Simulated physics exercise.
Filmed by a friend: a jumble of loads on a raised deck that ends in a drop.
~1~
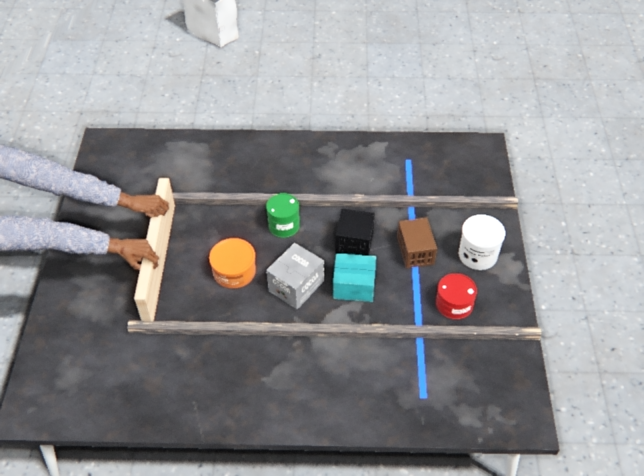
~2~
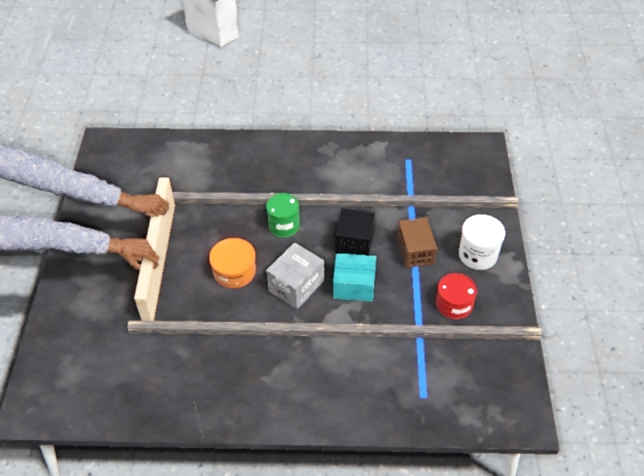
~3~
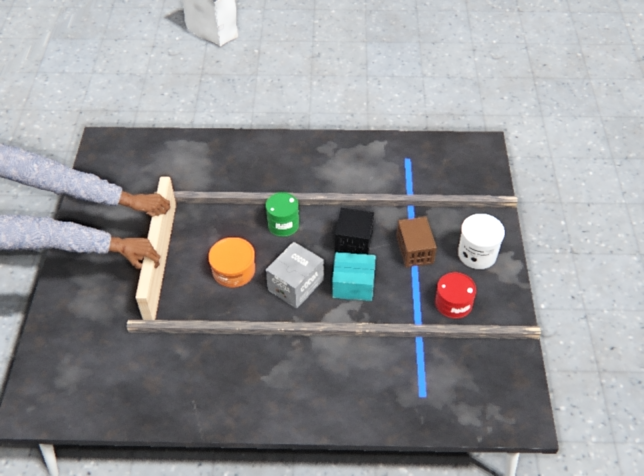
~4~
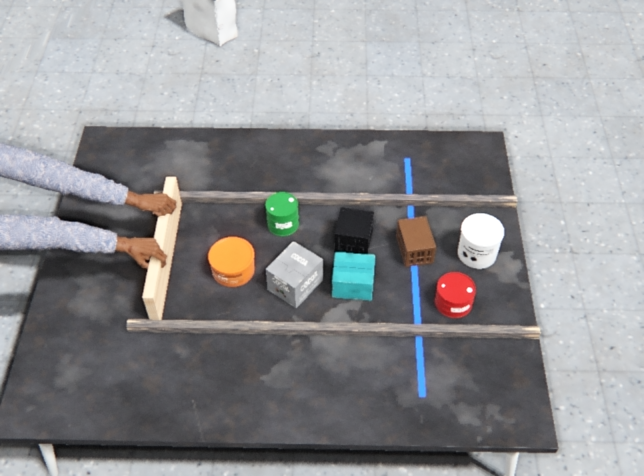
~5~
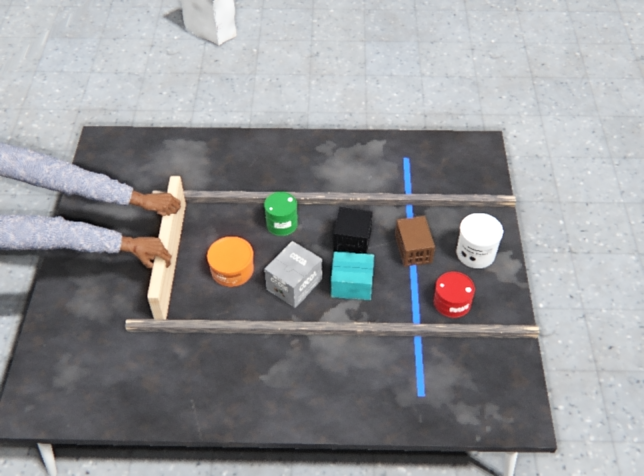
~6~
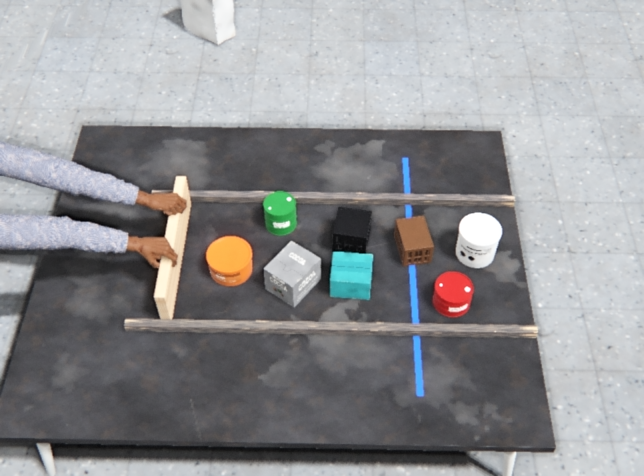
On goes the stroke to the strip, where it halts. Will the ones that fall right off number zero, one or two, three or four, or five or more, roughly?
They will number zero.
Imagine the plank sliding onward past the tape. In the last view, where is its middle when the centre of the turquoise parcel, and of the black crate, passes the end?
(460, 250) and (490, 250), roughly.
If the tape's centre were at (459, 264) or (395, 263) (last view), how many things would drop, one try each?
In order, 2 and 0.
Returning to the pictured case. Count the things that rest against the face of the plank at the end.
In total, 3.
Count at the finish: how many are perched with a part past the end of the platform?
It would come to 2.
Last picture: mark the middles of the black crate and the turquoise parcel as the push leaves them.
About (447, 235), and the other about (480, 292).
A little later, none off yet; white pail at rest near (478, 241); red canister at rest near (453, 294); brown crate at rest near (413, 241).
Next, none off yet; white pail moving near (480, 241); red canister shifted a little near (474, 296); brown crate shifted about its own width near (440, 246).
When it is over, the number that fall off is zero.
